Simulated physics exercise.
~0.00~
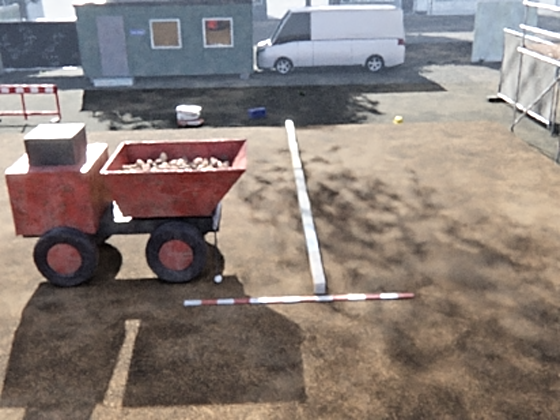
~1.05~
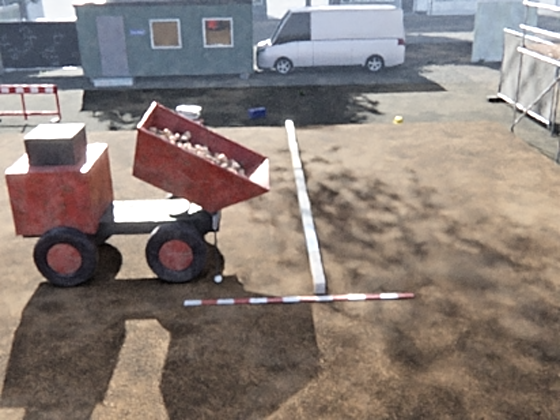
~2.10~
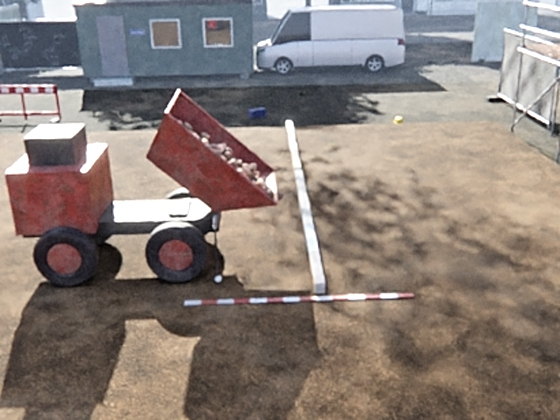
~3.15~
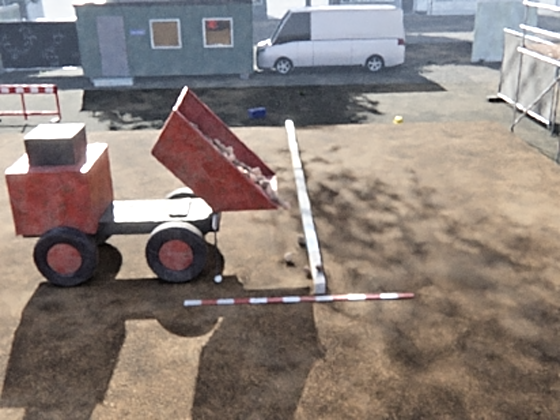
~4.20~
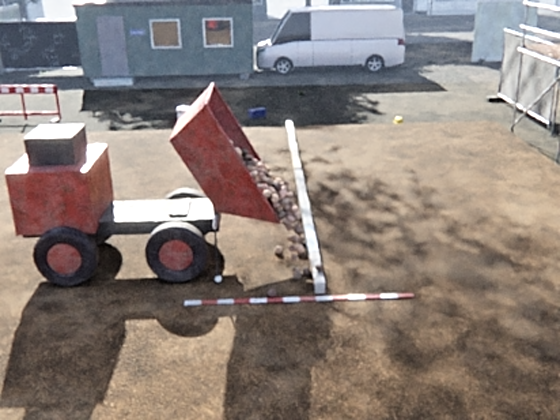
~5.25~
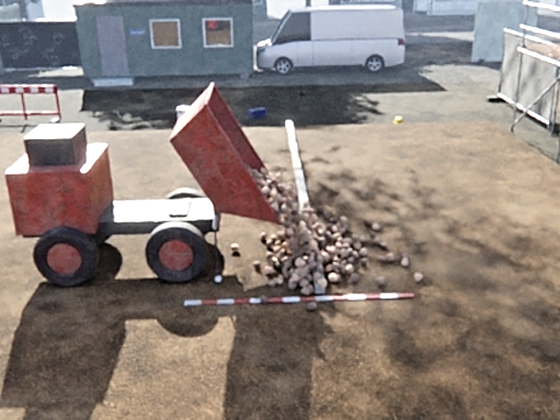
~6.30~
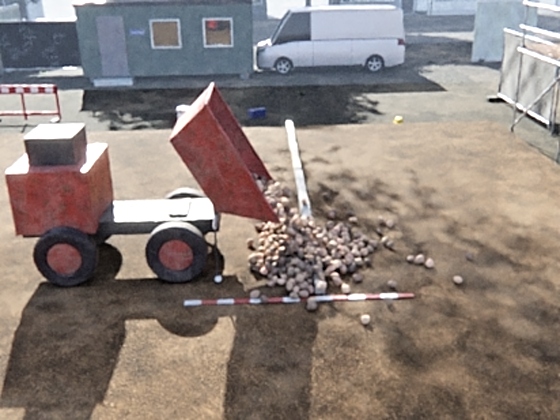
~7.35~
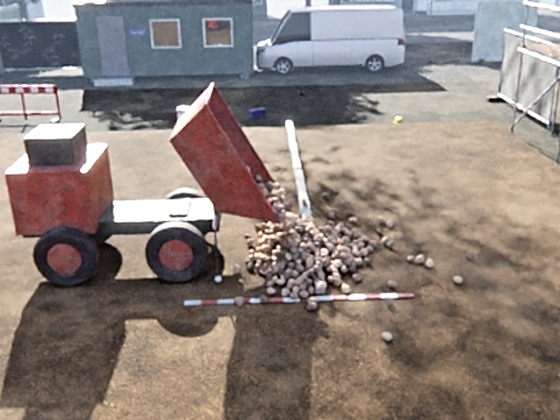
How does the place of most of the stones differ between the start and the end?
At the start the stones all lie in the dumper's red body. By the end most of them are lower and farther right, heaped on the ground around the white kerb.
